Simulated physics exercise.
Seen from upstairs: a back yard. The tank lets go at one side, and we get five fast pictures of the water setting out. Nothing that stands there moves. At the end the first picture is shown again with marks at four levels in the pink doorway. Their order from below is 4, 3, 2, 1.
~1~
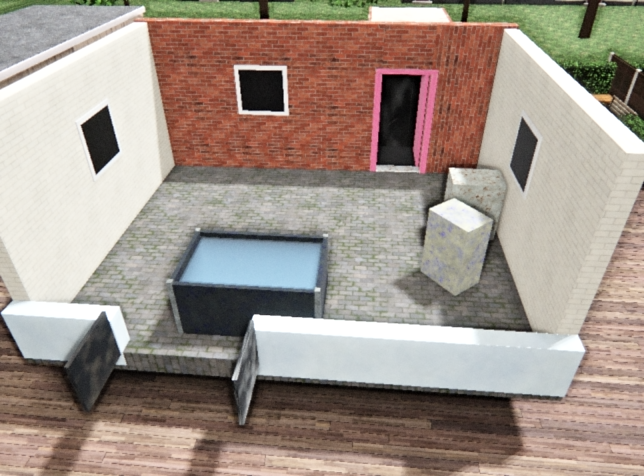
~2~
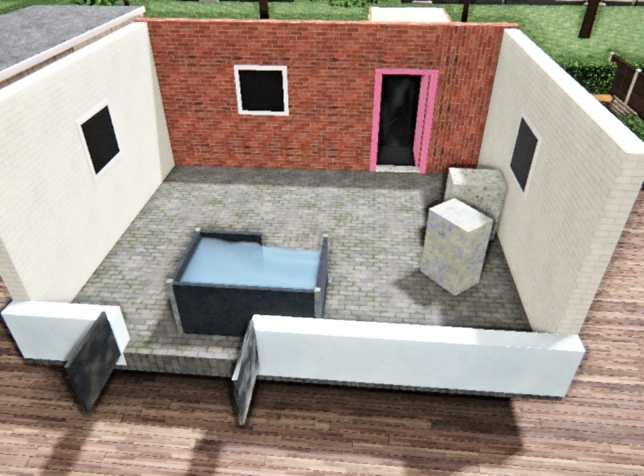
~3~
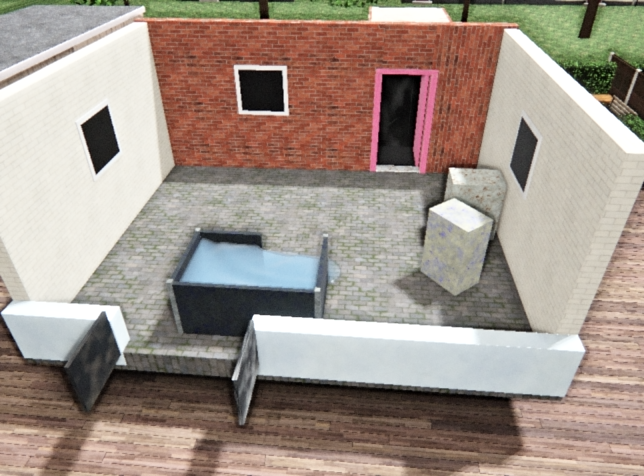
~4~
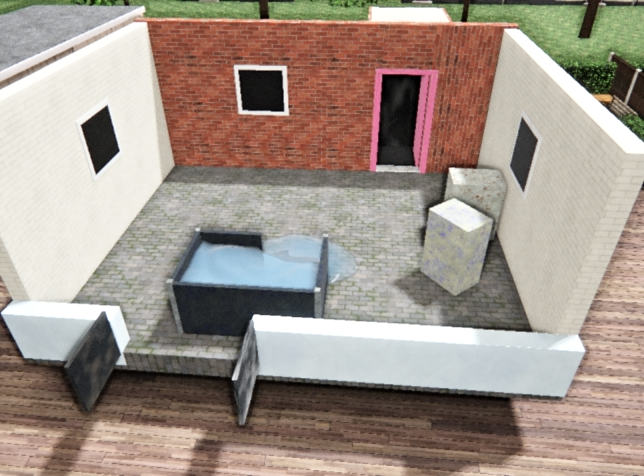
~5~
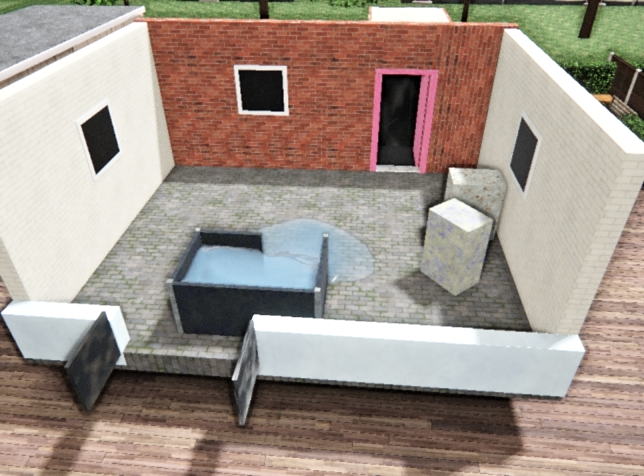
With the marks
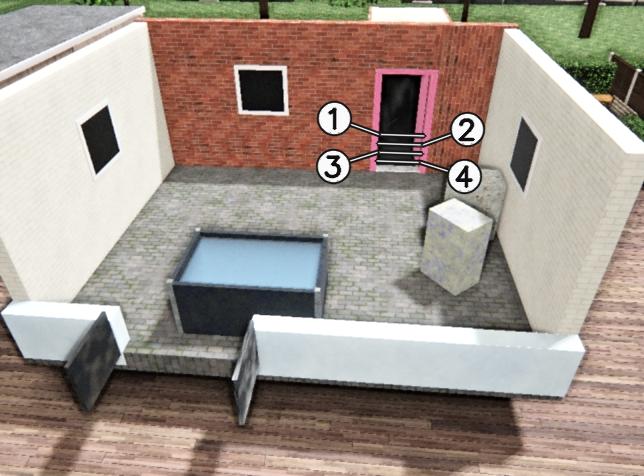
Water in a dark tank in a walled back yard sank a little as it poured out through the far right corner, then spread in a rounded, shallow sheet across the paving.
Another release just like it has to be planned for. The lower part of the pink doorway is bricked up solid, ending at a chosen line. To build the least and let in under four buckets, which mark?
4.
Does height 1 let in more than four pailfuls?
No.
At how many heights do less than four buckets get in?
All four.
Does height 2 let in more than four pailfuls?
No, not at all.
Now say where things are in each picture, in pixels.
Water in the tank at rest, its middle at (253, 263); foot of the pink doorway at (397, 172); open gate at (185, 308).
Water covers 1 % of the ground, its front hidden from here.
Water covers 2 % of the ground, its front hidden from here.
Water covers 6 % of the ground, its front hidden from here.
Water covers 10 % of the ground and shows as far out as (294, 221).
On the marked copy, 1 at (401, 135); 2 at (400, 144); 3 at (399, 153); 4 at (398, 161); from the bottom up 4, 3, 2, 1.
For height 1, nothing gets over.
For height 2, nothing gets over.
For height 3, nothing gets over.
For height 4, nothing gets over.
